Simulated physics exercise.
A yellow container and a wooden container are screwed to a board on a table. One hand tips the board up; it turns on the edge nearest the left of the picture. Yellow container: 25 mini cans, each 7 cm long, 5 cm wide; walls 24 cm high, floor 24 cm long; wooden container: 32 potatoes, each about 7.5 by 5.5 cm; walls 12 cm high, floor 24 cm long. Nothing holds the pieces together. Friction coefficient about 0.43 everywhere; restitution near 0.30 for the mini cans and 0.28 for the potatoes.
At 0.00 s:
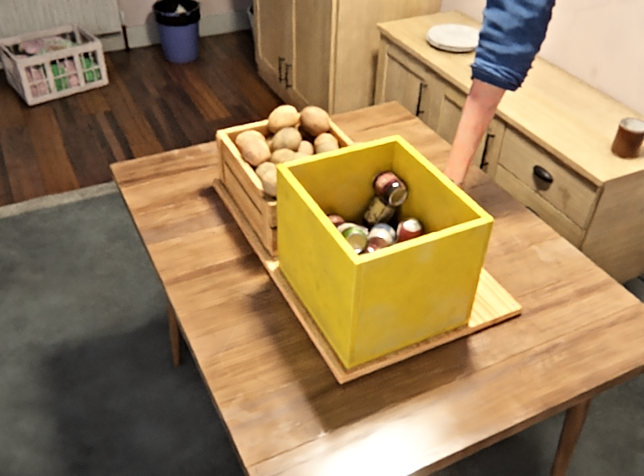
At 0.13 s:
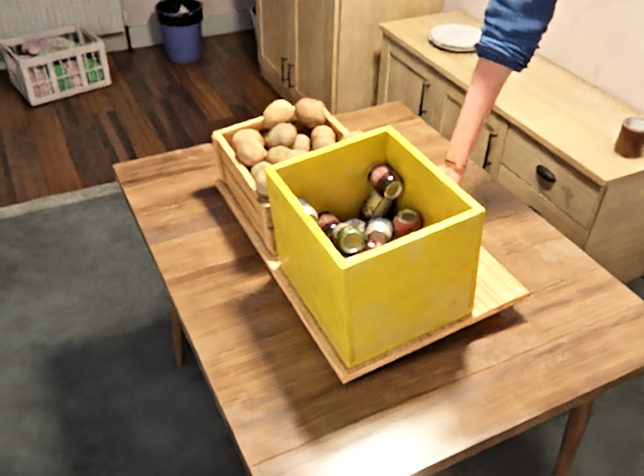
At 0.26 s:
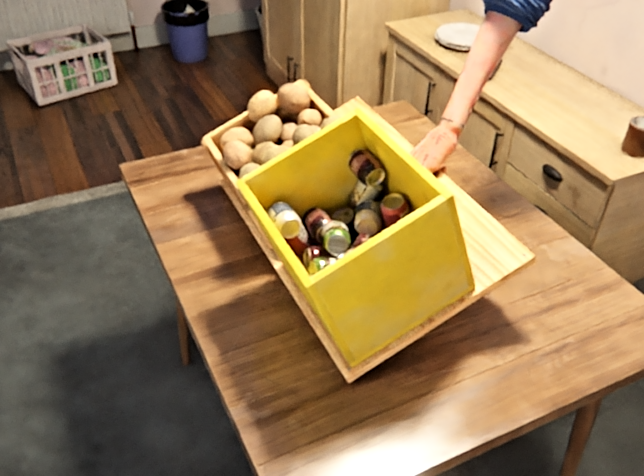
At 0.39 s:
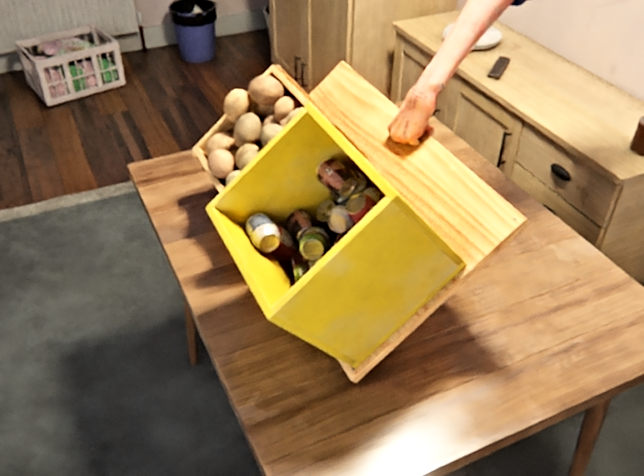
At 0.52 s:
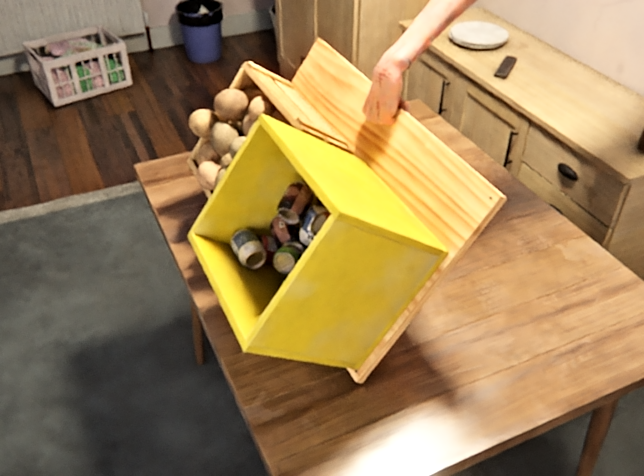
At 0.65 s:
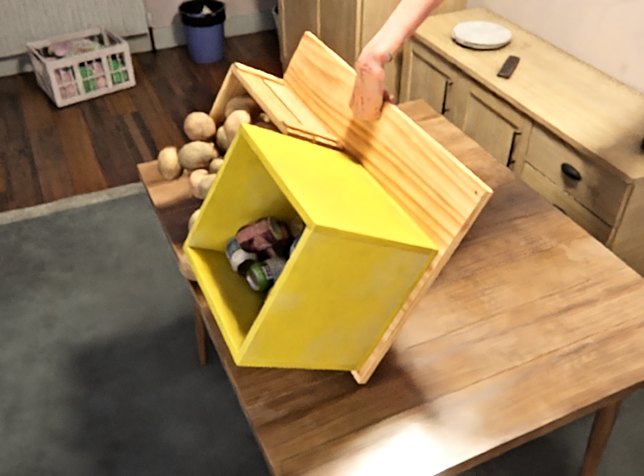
At the start, a yellow box of small cans and a wooden crate of potatoes sit upright on a board on a table. A hand lifts the board's right side, tilting both containers steeply to the left, and the cans shift inside the box while potatoes spill over the crate's edge.
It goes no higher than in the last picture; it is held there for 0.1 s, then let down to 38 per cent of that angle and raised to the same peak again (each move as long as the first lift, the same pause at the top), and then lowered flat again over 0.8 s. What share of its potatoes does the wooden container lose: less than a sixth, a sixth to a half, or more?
The wooden container loses between a sixth and a half of its potatoes.
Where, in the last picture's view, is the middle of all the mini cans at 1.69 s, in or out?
Near (341, 261).
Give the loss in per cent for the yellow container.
Lost: Yellow container 0 per cent.
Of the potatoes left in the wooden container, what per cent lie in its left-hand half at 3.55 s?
Some 60 per cent.
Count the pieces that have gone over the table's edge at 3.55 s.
Some 12 pieces.
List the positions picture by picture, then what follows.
In the first frame (places track the rim corner closest to us here, unless another is named; the camera pans a little), wooden container (by its farthest rim corner) (316, 111); yellow container (361, 259); tipped 0°; all still inside.
Wooden container (312, 102); yellow container (347, 263); tipped 6°, in the second frame.
Yellow container (312, 280); tipped 21°, in the third frame.
Yellow container (273, 310); tipped 39°, in the fourth frame.
Yellow container (247, 342); tipped 54°, in the fifth frame.
Yellow container (239, 356); tipped 60°; 1 out, the lowest potato at (195, 267), in the sixth frame.
After 1.11 s, tilt 38°; the yellow container has all 25 and the wooden container is down by 11 of 32.
After 1.69 s, tilt 38°; the yellow container has all 25 and the wooden container is down by 12 of 32.
After 2.51 s, tilt 34°; the yellow container has all 25 and the wooden container is down by 12 of 32.
Outcome (at 3.55 s), the yellow container has all 25 and the wooden container is down by 12 of 32. Asked share, 12 of 32, 38 per cent.
